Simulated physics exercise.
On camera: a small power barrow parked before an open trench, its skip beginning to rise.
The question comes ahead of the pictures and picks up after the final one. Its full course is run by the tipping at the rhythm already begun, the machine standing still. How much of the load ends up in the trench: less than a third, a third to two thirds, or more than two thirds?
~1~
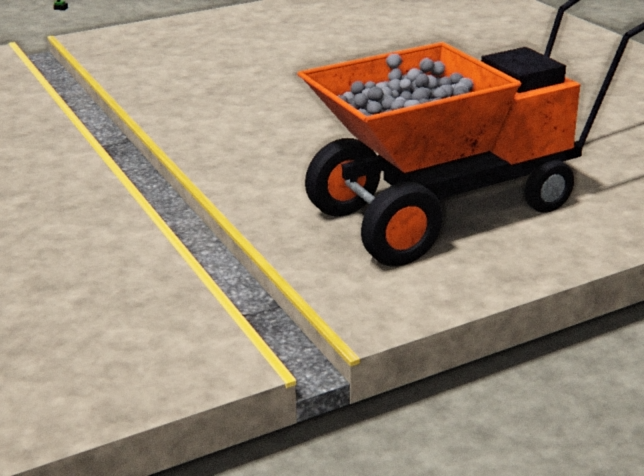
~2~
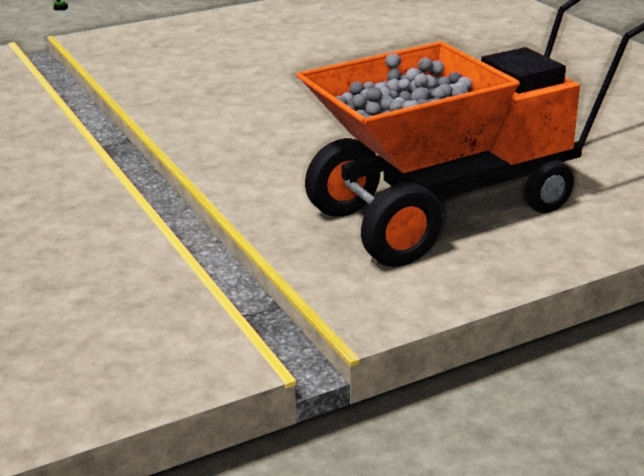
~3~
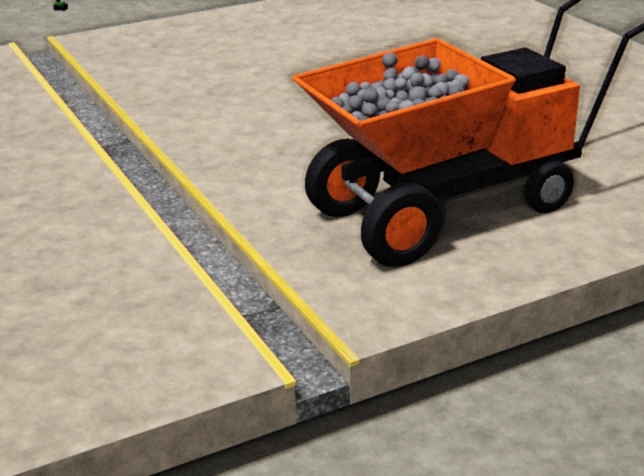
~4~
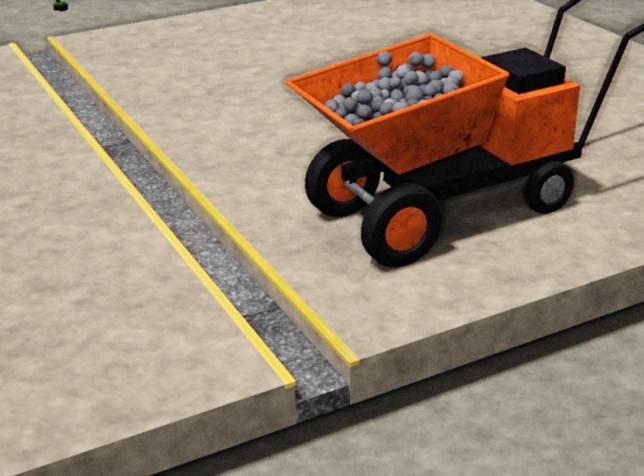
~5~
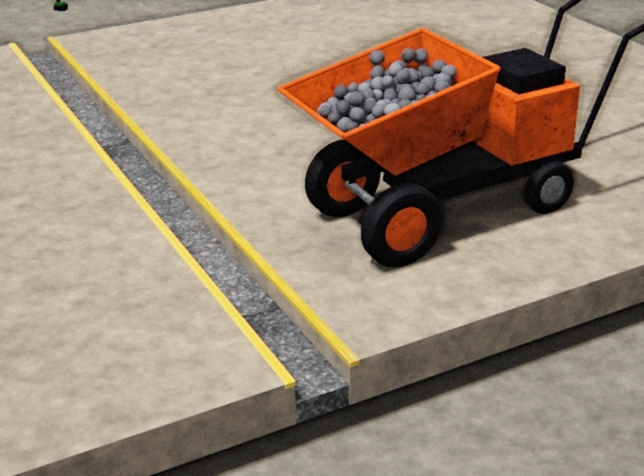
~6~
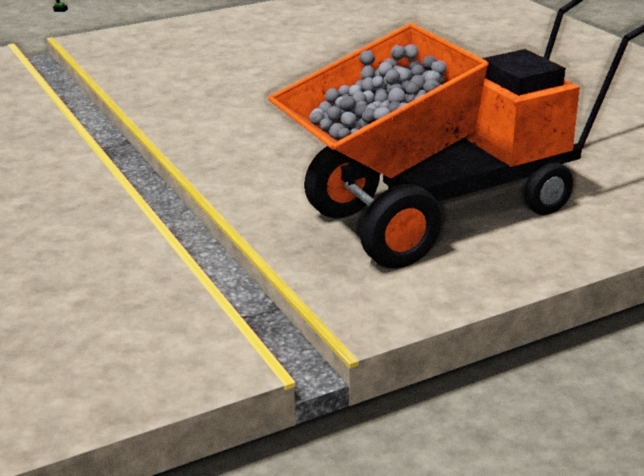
The amount that reaches the trench will sit in the middle band of a third to two thirds.
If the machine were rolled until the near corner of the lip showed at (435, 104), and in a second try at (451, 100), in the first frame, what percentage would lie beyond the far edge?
Roughly 0 and 0 percent respectively.
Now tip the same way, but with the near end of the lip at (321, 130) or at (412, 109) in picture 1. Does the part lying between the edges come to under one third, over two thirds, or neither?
Below one third; in the middle band.
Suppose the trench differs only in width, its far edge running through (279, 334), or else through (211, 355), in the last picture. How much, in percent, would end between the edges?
In order: 30 per cent, then 90 per cent.
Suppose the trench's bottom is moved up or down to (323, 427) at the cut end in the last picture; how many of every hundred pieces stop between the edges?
80 %.
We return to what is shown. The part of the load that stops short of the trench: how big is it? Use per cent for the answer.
I'd put it at around 0 percent.
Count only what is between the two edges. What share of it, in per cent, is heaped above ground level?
Something like 35 in a hundred.
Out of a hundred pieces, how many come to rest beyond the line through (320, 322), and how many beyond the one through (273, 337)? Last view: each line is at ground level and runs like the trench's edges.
Roughly 80 per cent, then roughly 40 per cent.
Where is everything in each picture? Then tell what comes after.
Lip of the skip (366, 120), level; top of the load (423, 94), round cobbles; first edge of the trench (318, 320); far edge (256, 340), the trench under half as wide as the skip, and about half as deep as wide, in the first picture.
Lip of the skip (364, 121), level; top of the load (422, 94), in the second picture.
Lip of the skip (360, 124), tipped barely; top of the load (418, 93), in the third picture.
Lip of the skip (353, 129), tipped a little; top of the load (413, 92), in the fourth picture.
Lip of the skip (344, 137), tipped a little; top of the load (417, 89), in the fifth picture.
Lip of the skip (334, 147), tipped clearly; top of the load (407, 88); first edge of the trench (317, 322); far edge (255, 342), in the sixth picture.
Just after the last frame, skip tipped steeply; every one in the skip.
A moment on, skip tipped right over; the larger part in the skip; about a tenth in or heaped over the trench; just a few beyond it; just a few falling.
Further on, skip tipped right over; roughly a third in the skip; roughly half in or heaped over the trench; roughly a quarter beyond it.
When it is over, skip tipped right over; roughly a quarter in the skip; just a few short of the trench; roughly half in or heaped over the trench; roughly a quarter beyond it.
